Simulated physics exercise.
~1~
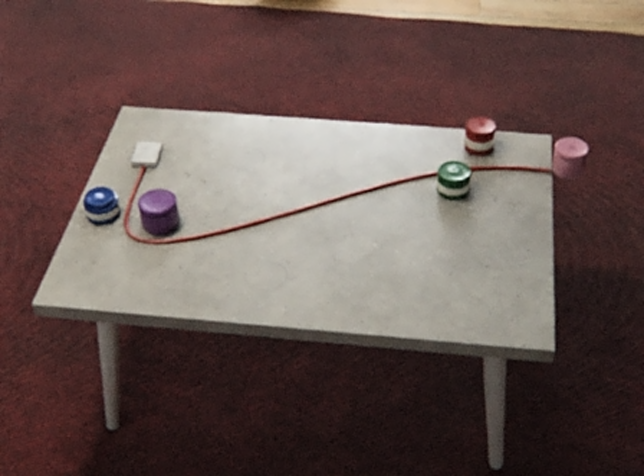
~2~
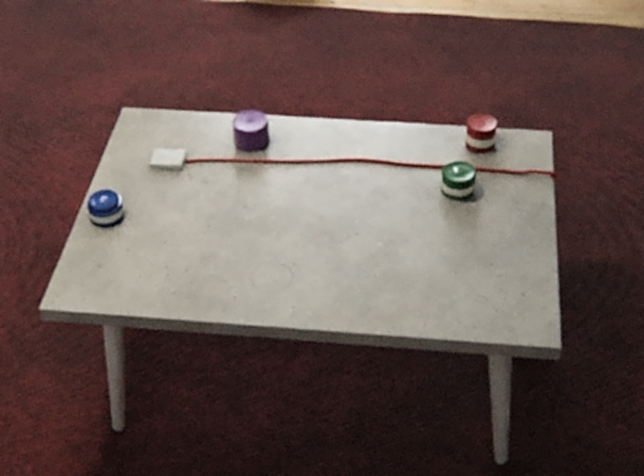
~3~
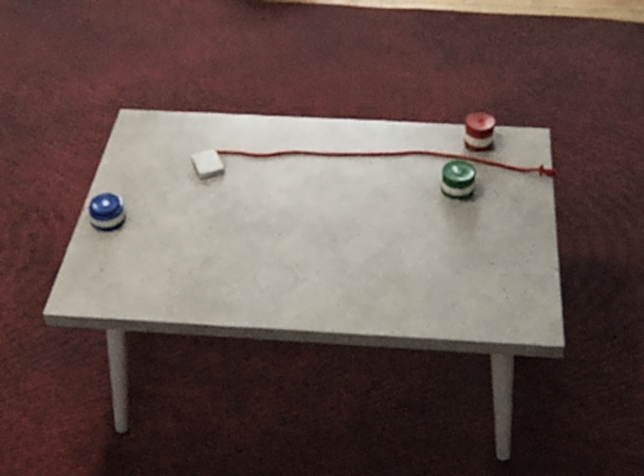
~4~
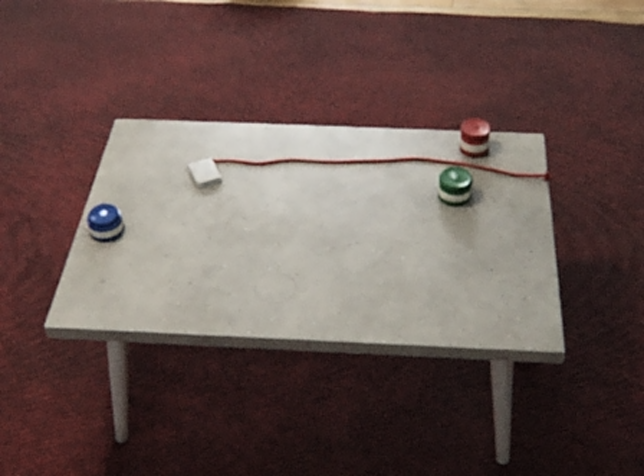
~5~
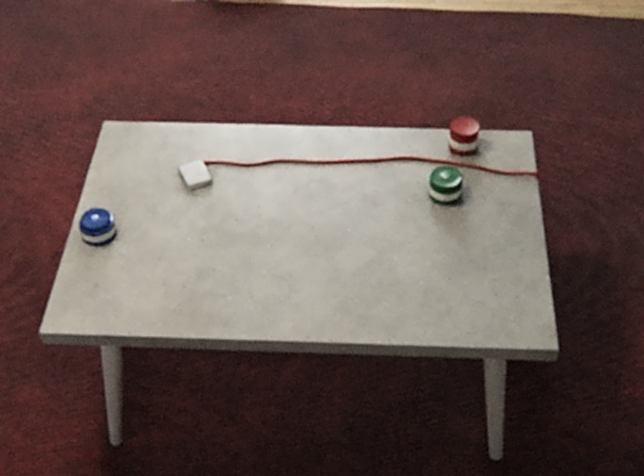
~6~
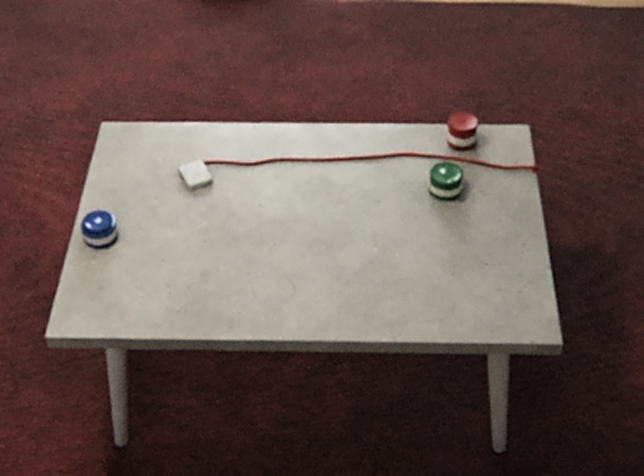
A pale, low table with slim legs stands on a dark red carpet, seen from above and in front, with the view drifting slightly. A red cable curves from a small white block at the left, around a purple tub, to a pink cylinder at the right edge. A blue jar sits far left, and green and red tins stand toward the right. The pink cylinder drops from view as the cable straightens, sweeping the tub toward the back and dragging the block rightward. The tub then goes over the edge, while the block settles and the jar and tins stay put.
